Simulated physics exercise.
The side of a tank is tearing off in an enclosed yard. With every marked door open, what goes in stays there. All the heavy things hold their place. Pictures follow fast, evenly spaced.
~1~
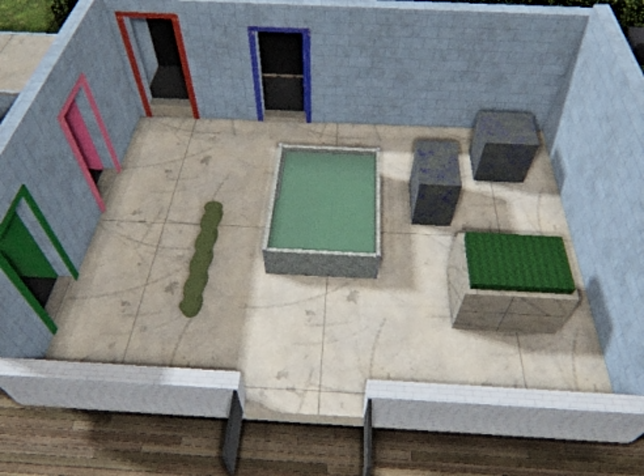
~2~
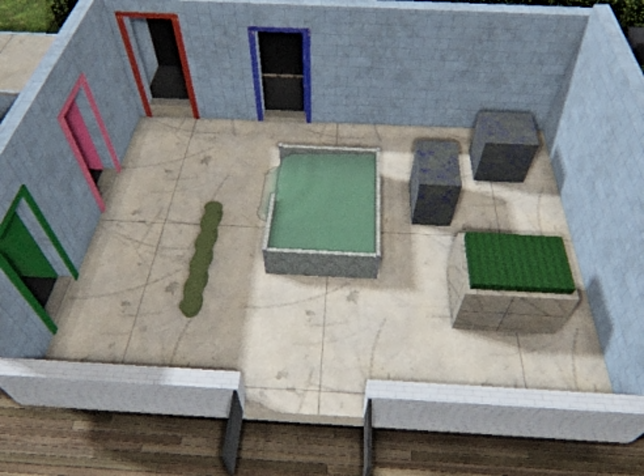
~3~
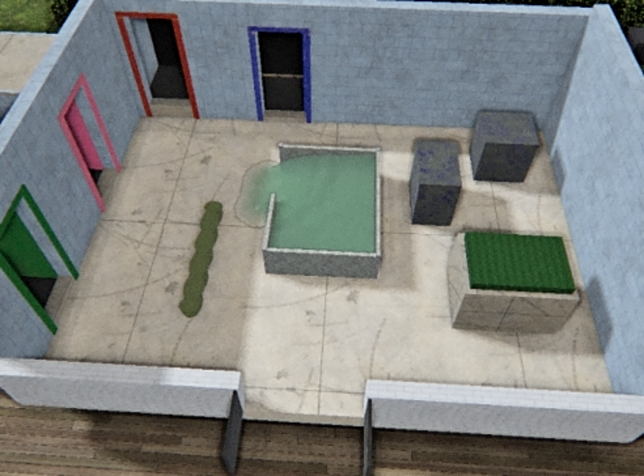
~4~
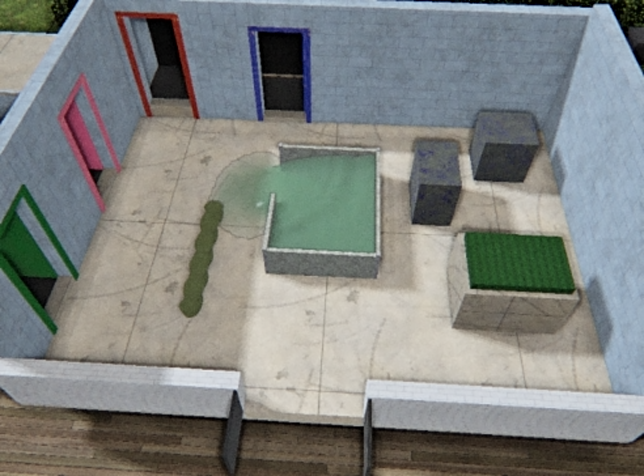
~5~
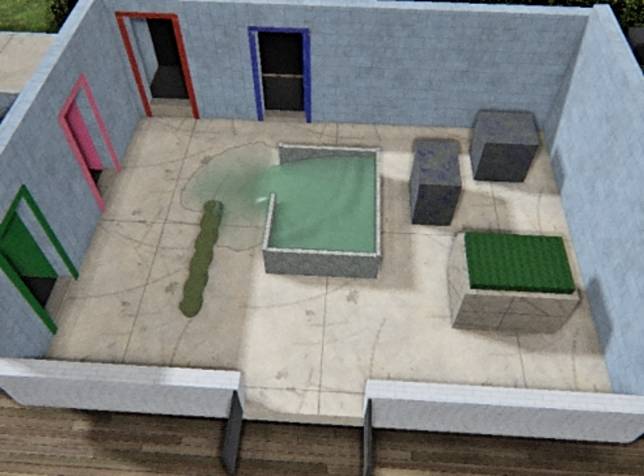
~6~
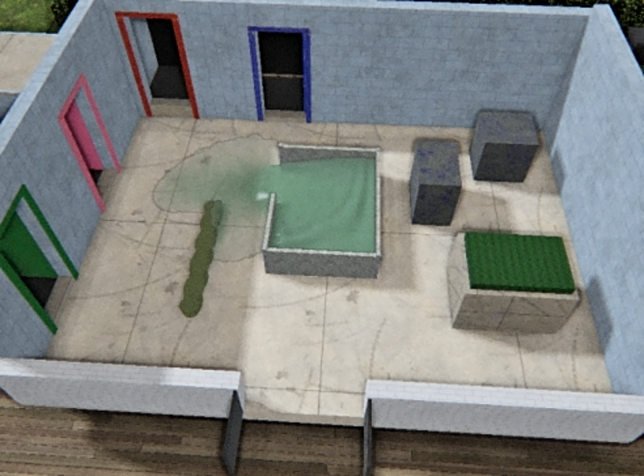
A roofless yard with pale blue walls and a cracked stone floor is seen from high above by a still camera. An open tank of green water sits mid-floor, with a low green hedge and pink, green, red and blue doorways around the left and back, and grey and green-topped blocks at right. The tank's left side tears open near the back, and water pours out leftward, fanning thinly around the hedge's far end.
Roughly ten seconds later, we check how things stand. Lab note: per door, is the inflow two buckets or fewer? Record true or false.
Pink door false; red door true; green door true; blue door true.
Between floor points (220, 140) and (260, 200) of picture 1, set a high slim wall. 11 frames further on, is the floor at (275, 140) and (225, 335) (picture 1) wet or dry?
Taking the points in order, the first is inundated and the second is inundated.
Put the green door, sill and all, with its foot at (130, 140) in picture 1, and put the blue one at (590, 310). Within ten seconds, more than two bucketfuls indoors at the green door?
As I see it, the green door comes in higher.
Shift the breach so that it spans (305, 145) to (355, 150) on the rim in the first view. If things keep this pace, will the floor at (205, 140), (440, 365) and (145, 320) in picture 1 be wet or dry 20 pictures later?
The first spot is soaked, the second spared and the third spared.
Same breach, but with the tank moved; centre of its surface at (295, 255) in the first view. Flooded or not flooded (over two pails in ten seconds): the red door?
As far as I can tell, red stays within limits.
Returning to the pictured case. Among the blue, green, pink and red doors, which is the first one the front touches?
It's the one in pink.
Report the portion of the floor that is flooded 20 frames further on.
Roughly 35 per cent.
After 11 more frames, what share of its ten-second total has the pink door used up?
Around 35 percent.
A moment on, water covers 20 % of the floor; the pink door under two buckets in, the red door not reached, the green door not reached, the blue door not reached.
Next, water covers 30 % of the floor; the pink door over two buckets in, the red door wet at the sill, nothing in, the green door not reached, the blue door not reached.
Then, water covers 35 % of the floor; the pink door far over two buckets in, the red door under two buckets in, the green door wet at the sill, nothing in, the blue door wet at the sill, nothing in.
Later, water covers 50 % of the floor; the pink door far over two buckets in, the red door under two buckets in, the green door wet at the sill, nothing in, the blue door wet at the sill, nothing in.
In the end, water covers 75 % of the floor; the pink door far over two buckets in, the red door under two buckets in, the green door wet at the sill, nothing in, the blue door wet at the sill, nothing in.
